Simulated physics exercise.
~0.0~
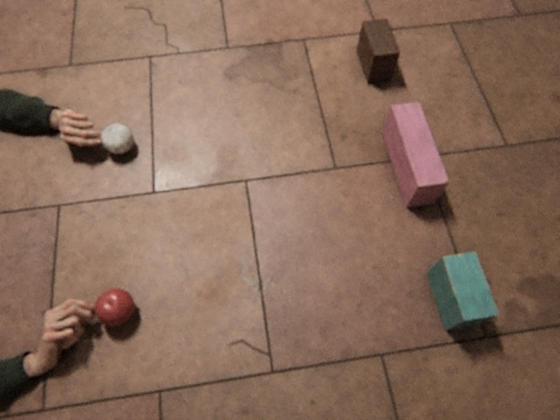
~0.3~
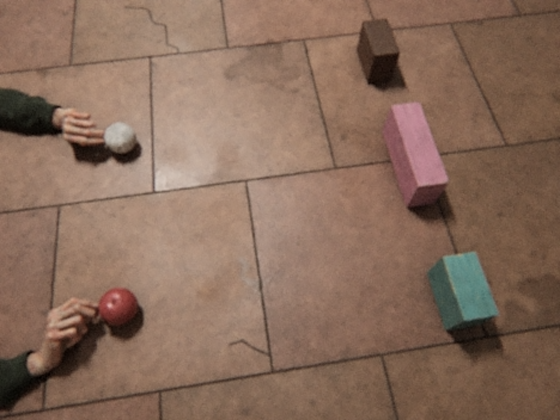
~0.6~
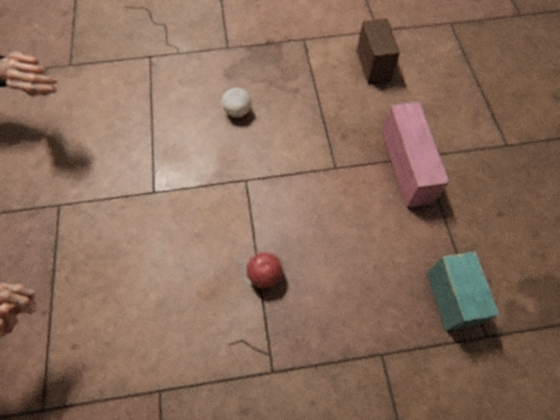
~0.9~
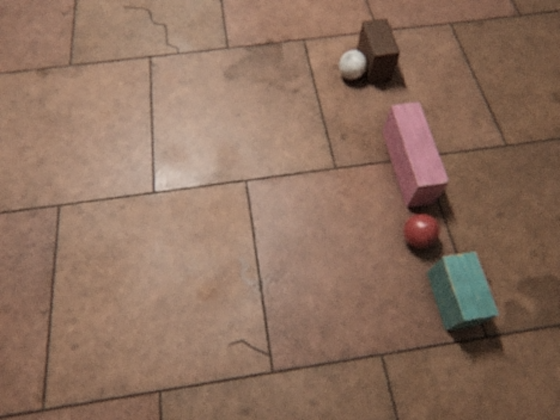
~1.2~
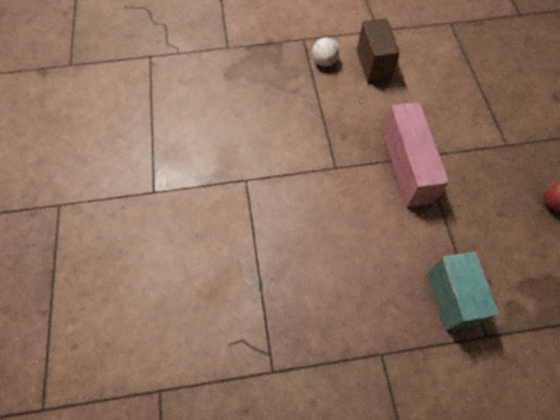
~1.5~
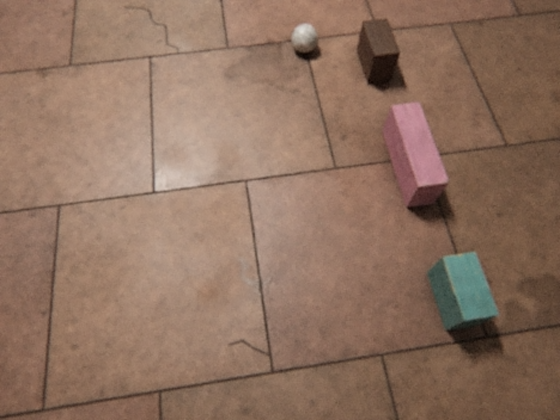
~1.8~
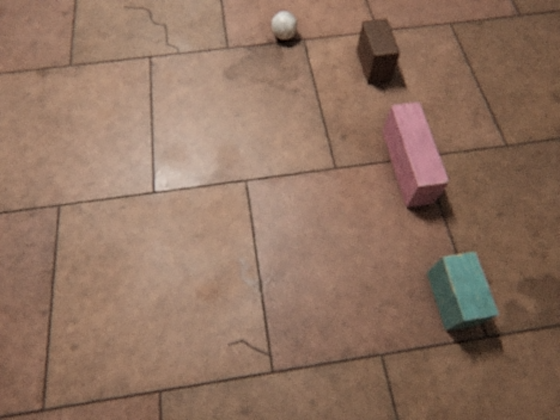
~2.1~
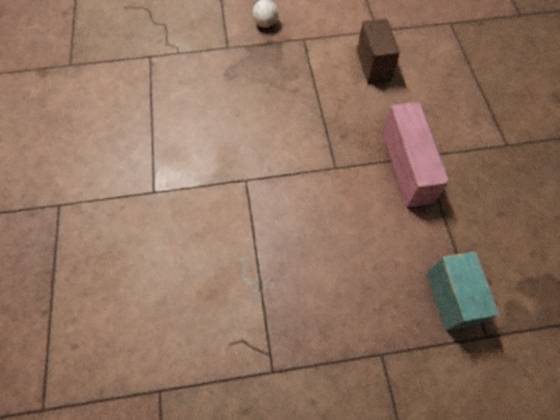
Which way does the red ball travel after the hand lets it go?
The red ball travels to the right across the tiles.
The footage shows two hands sending a red ball and a whitish ball rightward across a tiled floor toward brown, pink and turquoise blocks. The red one rolls between pink and turquoise and out of view, while the whitish one bounces off the brown block, drifting up and left.
